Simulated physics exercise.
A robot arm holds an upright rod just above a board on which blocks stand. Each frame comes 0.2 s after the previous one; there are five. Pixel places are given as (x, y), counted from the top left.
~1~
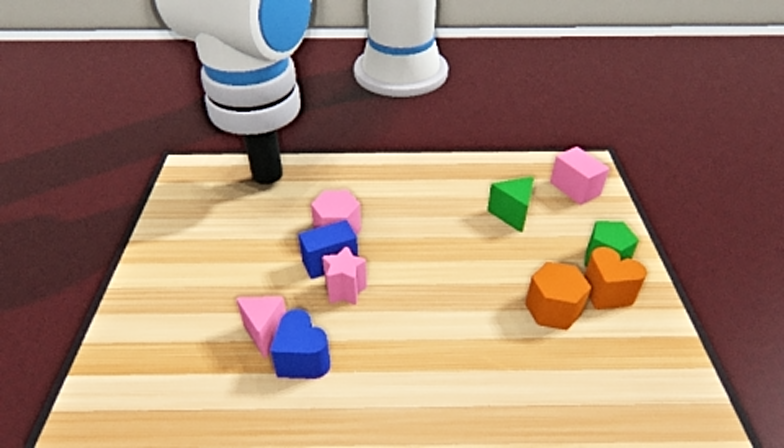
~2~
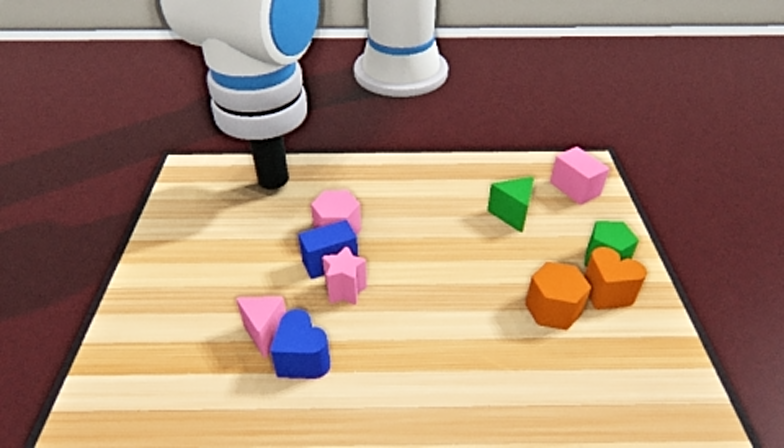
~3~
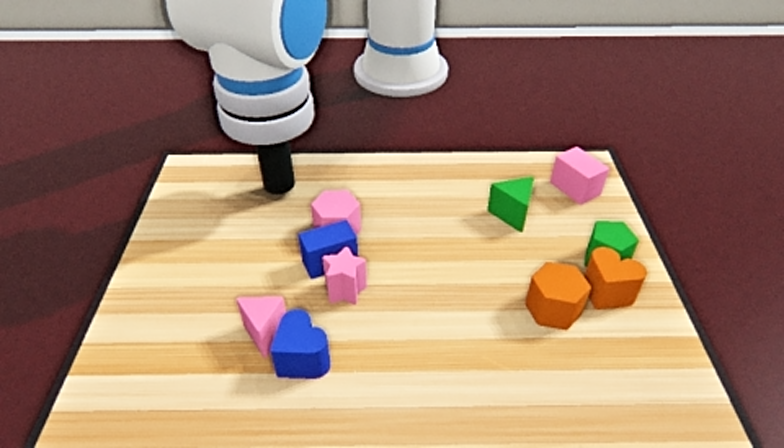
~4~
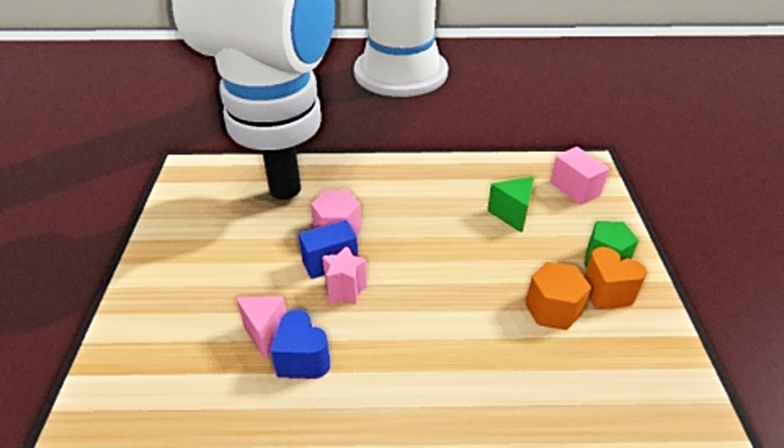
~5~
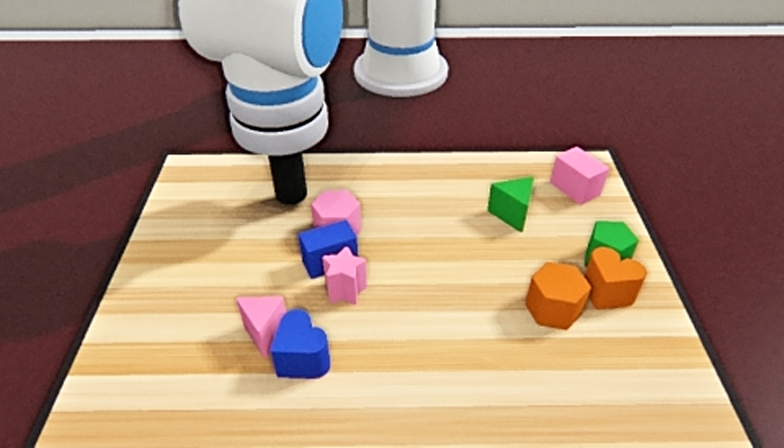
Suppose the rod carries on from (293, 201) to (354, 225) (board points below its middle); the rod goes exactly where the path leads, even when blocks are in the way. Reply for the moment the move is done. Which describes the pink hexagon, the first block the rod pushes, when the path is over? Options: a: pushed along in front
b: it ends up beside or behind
a
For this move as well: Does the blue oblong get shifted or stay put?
The blue oblong will not stay where it is.
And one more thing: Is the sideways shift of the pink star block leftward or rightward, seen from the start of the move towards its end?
Off to the right side.
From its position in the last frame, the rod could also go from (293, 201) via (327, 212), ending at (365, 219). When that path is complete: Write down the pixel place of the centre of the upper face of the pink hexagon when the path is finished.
Answer: (368, 217).
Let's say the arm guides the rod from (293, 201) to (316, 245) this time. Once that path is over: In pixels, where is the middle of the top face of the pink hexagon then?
The centre of its top face lies at (351, 210).
On the path given first. Halfway along, rod (322, 206); pink hexagon (341, 207).
At the end, rod (353, 218); blue oblong (333, 241), turned 50° clockwise; pink hexagon (365, 222), turned 30° clockwise; pink star block (340, 273).
